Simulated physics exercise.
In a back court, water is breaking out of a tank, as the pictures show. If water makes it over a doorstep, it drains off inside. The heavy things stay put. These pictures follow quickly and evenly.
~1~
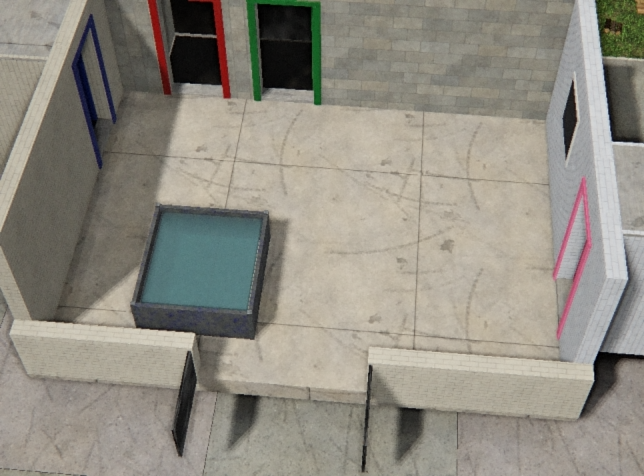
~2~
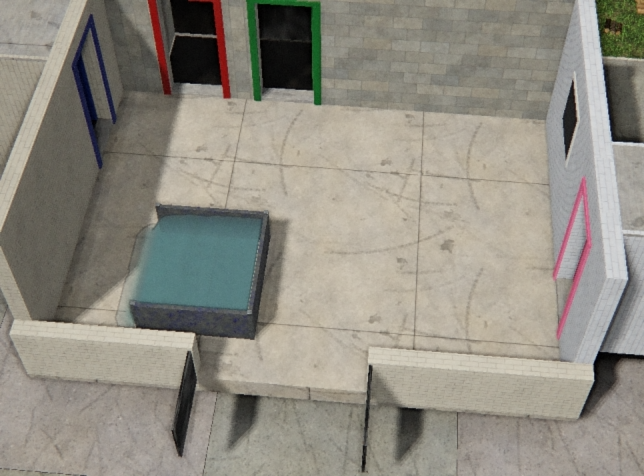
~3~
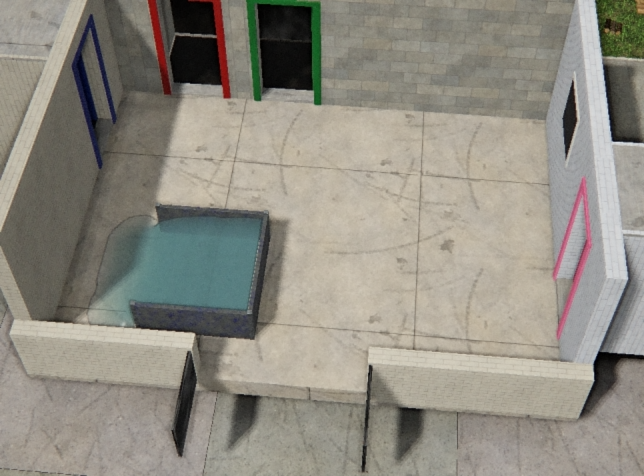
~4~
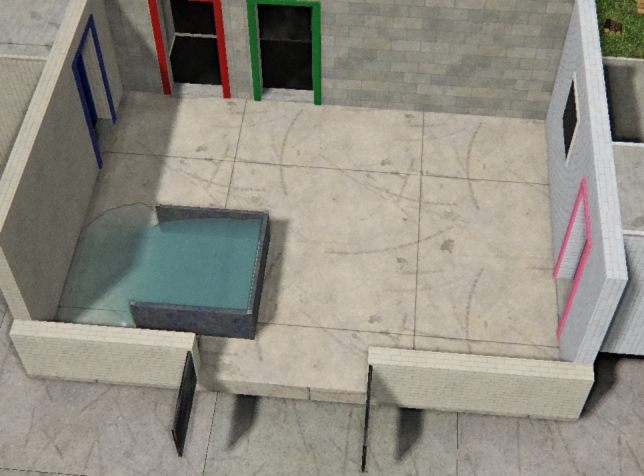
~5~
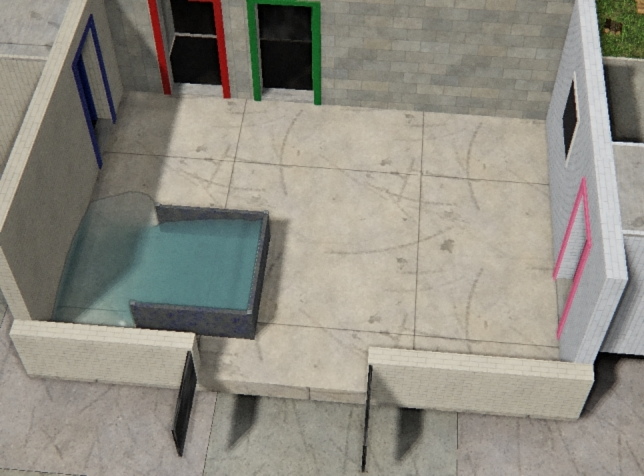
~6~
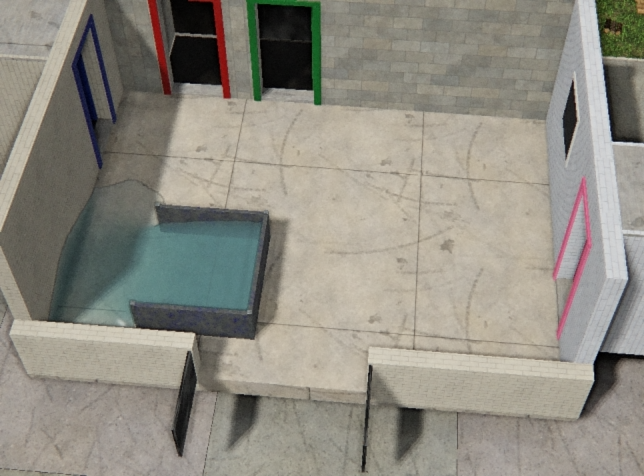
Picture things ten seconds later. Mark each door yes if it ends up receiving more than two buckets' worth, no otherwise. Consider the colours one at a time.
Pink door - no, red door - yes, blue door - no, green door - no.
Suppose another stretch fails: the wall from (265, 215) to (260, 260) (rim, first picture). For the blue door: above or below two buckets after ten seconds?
My guess is that the blue door doesn't reach the threshold.
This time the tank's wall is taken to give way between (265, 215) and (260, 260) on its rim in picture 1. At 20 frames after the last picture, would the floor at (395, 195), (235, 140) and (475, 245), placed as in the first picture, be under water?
Taken in turn they're swamped, unwetted and swamped.
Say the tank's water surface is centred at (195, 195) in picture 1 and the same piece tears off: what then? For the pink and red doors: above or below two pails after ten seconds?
I'd say the pink door doesn't reach it but the red door crosses the line.
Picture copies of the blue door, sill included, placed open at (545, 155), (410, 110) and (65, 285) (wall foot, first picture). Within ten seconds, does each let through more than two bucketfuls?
Note: Door one undershoots; door two undershoots; door three overshoots.
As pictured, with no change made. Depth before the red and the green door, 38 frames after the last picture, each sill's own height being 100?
The first sits near 170 in a hundred and the second near 60 in a hundred.
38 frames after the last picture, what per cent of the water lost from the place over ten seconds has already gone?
My estimate is roughly 75 percent.
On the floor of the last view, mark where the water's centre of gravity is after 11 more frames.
Centre of the water: Near (139, 267).
A moment on, water covers 10 % of the floor; the pink door not reached, the red door not reached, the blue door wet at the sill, nothing in, the green door not reached.
Next, water covers 25 % of the floor; the pink door not reached, the red door not reached, the blue door wet at the sill, nothing in, the green door not reached.
Then, water covers 40 % of the floor; the pink door not reached, the red door over two buckets in, the blue door wet at the sill, nothing in, the green door wet at the sill, nothing in.
Later, water covers 60 % of the floor; the pink door wet at the sill, nothing in, the red door over two buckets in, the blue door wet at the sill, nothing in, the green door wet at the sill, nothing in.
In the end, water covers 85 % of the floor; the pink door wet at the sill, nothing in, the red door over two buckets in, the blue door wet at the sill, nothing in, the green door wet at the sill, nothing in.
